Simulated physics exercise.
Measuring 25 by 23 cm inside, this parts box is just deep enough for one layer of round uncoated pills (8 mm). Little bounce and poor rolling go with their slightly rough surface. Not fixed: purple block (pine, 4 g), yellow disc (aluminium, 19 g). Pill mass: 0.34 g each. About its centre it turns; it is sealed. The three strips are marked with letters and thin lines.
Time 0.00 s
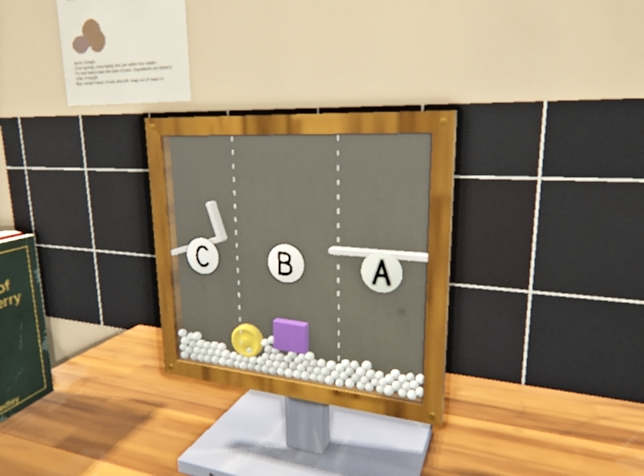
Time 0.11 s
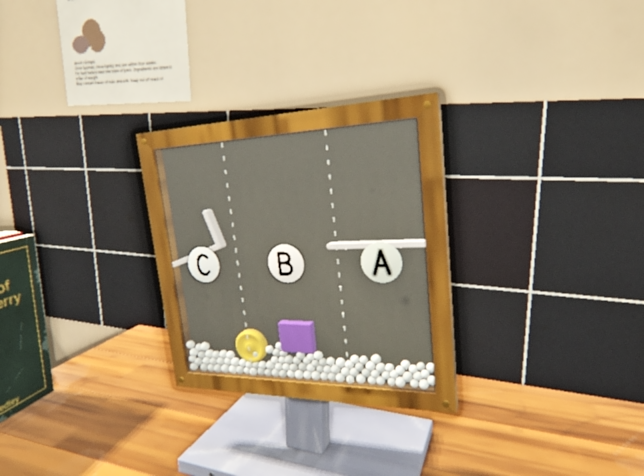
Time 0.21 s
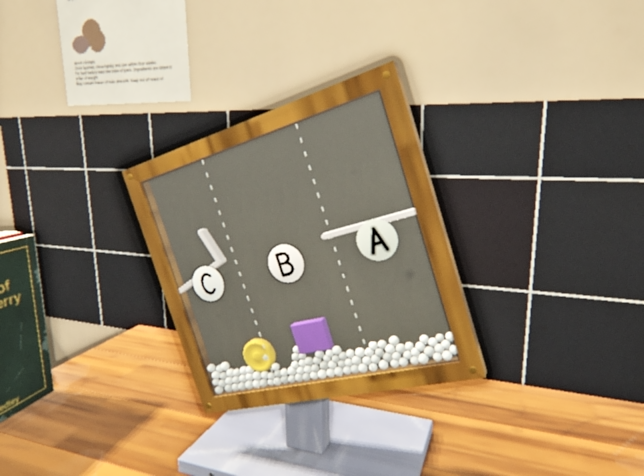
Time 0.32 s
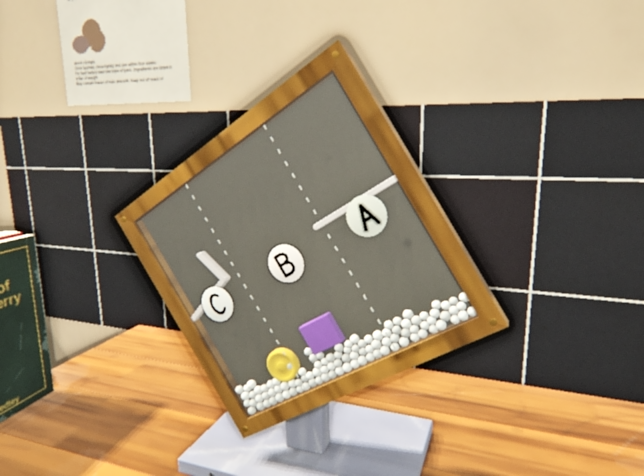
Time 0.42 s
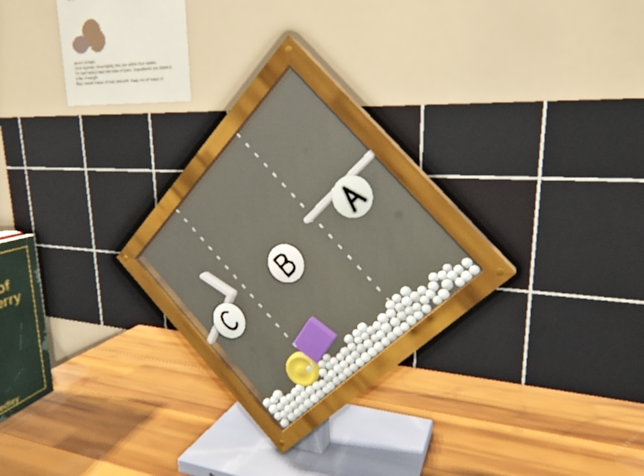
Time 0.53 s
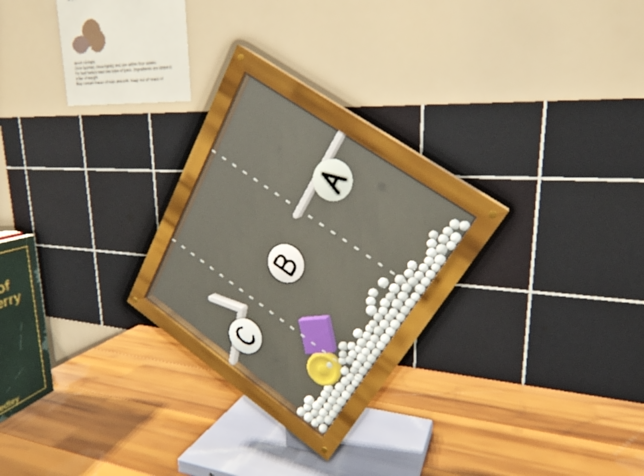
A wooden-framed box turns anticlockwise, and white balls, a yellow disc and purple block shift inside.
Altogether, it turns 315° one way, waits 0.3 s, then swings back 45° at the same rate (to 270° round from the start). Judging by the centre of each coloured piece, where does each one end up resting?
Purple block: A, yellow disc: A.
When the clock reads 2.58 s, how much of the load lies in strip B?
I'd guess near 15 in a hundred.
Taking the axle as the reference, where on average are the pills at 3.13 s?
Offset approx. 7 cm right, 7 cm below.
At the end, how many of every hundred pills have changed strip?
Moved: Close to 70 %.
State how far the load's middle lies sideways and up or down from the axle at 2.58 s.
Right by about 10 cm and below by about 2 cm.
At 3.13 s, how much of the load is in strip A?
Around 90 per cent.
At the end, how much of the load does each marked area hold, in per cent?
Final shares, per cent - strip A = 95; strip B = 5; strip C = 0.
By 2.58 s, it has come round 315° anticlockwise; the pills' middle is 10 cm right of and 2 cm below the centre; A 85 %, B 15 %; purple block in A; yellow disc in A.
By 3.13 s, it has come round 292° anticlockwise; the pills' middle is 7 cm right of and 7 cm below the centre; A 90 %, B 10 %; purple block in A; yellow disc in A.
By 3.37 s, it has come round 270° anticlockwise; the pills' middle is 4 cm right of and 9 cm below the centre; A 95 %, B 5 %; purple block in A; yellow disc in A.
At rest by 3.8 s, it has come round 270° anticlockwise; A 95 %, B 5 %, C 0 %; purple block in A; yellow disc in A.
